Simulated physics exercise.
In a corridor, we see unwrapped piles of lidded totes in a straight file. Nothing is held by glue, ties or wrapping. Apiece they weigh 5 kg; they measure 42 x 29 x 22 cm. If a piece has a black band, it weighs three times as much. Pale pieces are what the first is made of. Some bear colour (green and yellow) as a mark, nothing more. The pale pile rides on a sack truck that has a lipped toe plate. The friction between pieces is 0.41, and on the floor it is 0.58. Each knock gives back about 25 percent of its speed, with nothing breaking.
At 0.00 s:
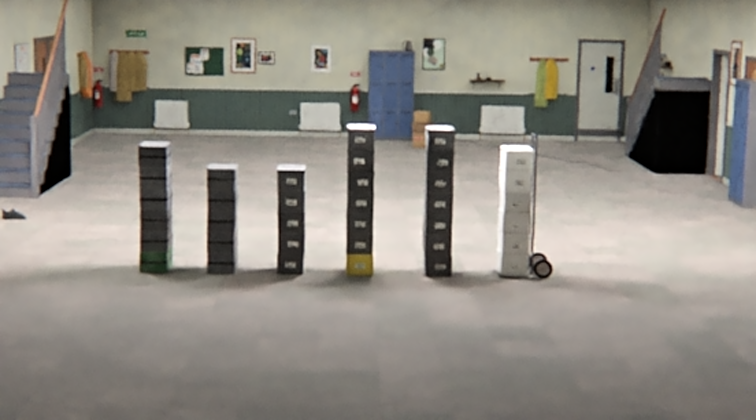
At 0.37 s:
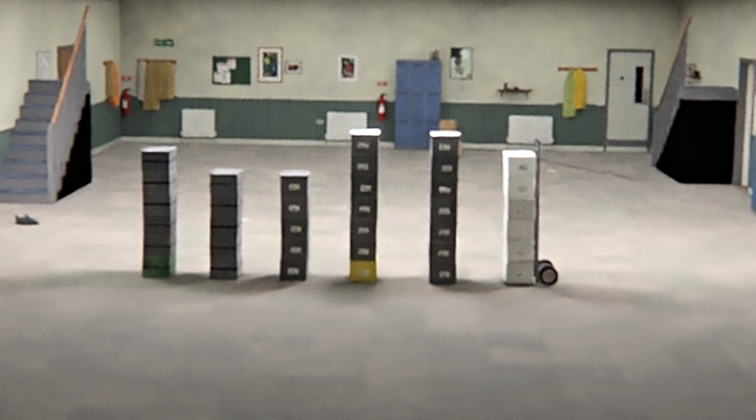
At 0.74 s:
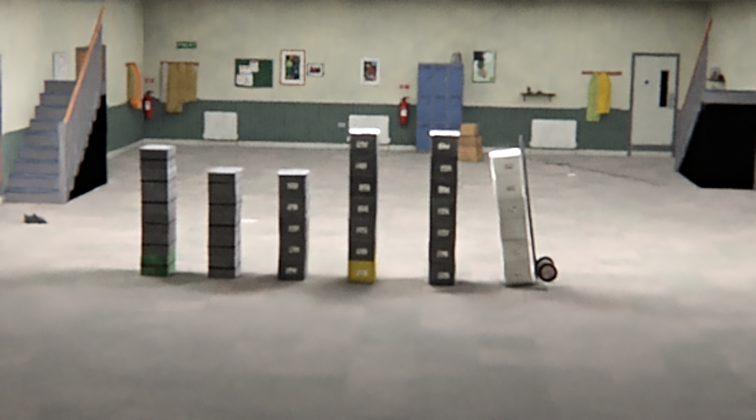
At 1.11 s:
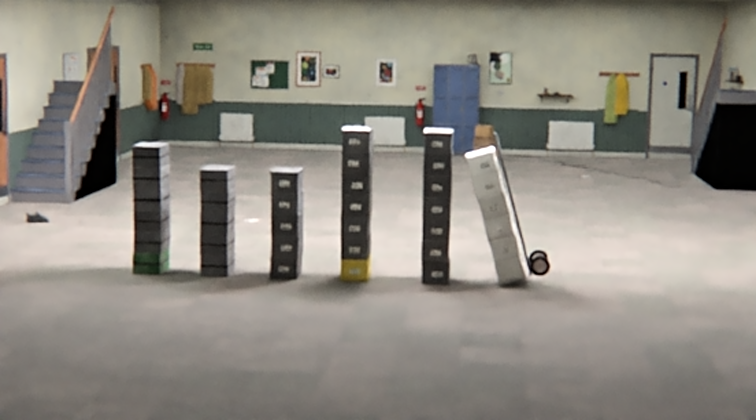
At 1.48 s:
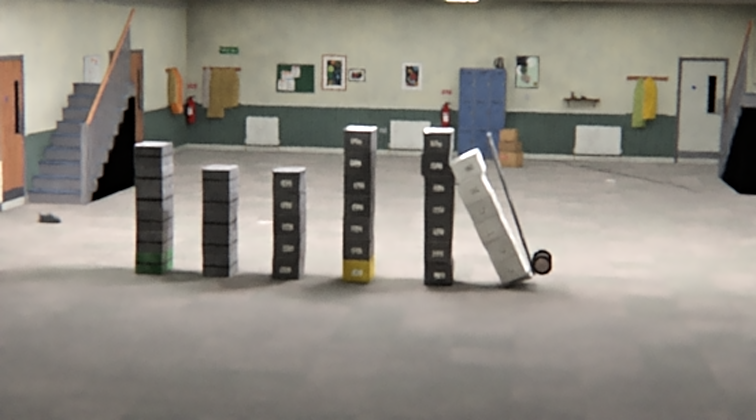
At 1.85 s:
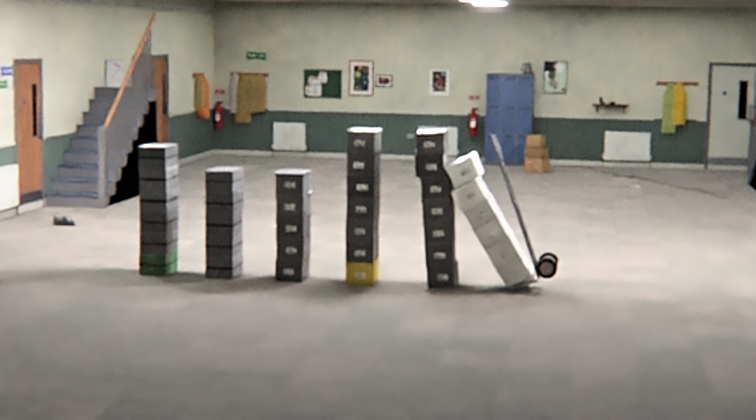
In a hall with stairs and coat hooks, a pale stack of totes on a sack truck at the right tilts leftward and leans against the neighbouring dark stack, whose upper totes shift slightly while the other four stacks stay upright.
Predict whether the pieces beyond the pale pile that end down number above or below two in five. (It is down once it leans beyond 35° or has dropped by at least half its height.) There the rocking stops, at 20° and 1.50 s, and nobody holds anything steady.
The share down is above two fifths.
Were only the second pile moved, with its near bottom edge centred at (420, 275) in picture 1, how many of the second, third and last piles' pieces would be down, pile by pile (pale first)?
Per pile - second: 6, third: 7, last: 6.
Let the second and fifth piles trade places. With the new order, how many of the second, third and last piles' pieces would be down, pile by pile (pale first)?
After the swap, the second pile would have 0 down, the third 0 and the last 0.
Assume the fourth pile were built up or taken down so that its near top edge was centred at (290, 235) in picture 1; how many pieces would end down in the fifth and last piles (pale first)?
Counts down - fifth: 1; last: 0.
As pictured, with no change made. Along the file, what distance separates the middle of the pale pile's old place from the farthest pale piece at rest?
Roughly 130 centimetres.
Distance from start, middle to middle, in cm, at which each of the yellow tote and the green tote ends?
Yellow 10 cm, green 20 cm.
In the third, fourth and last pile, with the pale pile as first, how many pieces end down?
By pile: Third 7, fourth 5, last 6.
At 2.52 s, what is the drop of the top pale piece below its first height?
Roughly 20 cm.
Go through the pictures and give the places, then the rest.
In the first frame (places mark the middle of the side facing us; the camera moves round a little), truck frame (536, 165) 0° forward; green tote (153, 262); yellow tote (360, 265); the rest undisturbed.
The second frame shows truck frame (539, 170) 1° forward; yellow tote (363, 272).
The third frame shows truck frame (525, 167) 8° forward, top of the pale pile leaning 8°; yellow tote (361, 272); the rest undisturbed.
The fourth frame shows truck frame (503, 164) 16° forward, top of the pale pile leaning 16°; yellow tote (354, 271); the rest undisturbed.
The fifth frame shows truck frame (497, 164) 20° forward, top of the pale pile leaning 25°; yellow tote (356, 272); 2 disturbed, none down.
The sixth frame shows truck frame (501, 166) 20° forward, top of the pale pile leaning 26°; yellow tote (359, 274); green tote (152, 265); steepest lean 4°, the tote at (429, 166); 7 disturbed, none down.
After 2.52 s, 6 of the pale pile down; none of the 30 other totes down, 9 disturbed.
After 3.00 s, 6 of the pale pile down; 7 of the 30 other totes down; yellow tote leaning 22°.
After 3.78 s, 6 of the pale pile down; 19 of the 30 other totes down; yellow tote leaning 39°.
After 4.94 s, 6 of the pale pile down; 30 of the 30 other totes down; green tote leaning 52°; yellow tote leaning 40°.
At rest (6.1 s), 6 of the pale pile down; 30 of the 30 other totes down; green tote leaning 54°; yellow tote leaning 40°. That is 100 per cent. As the last picture would show them, middles, green tote near (145, 255), yellow tote near (351, 264).
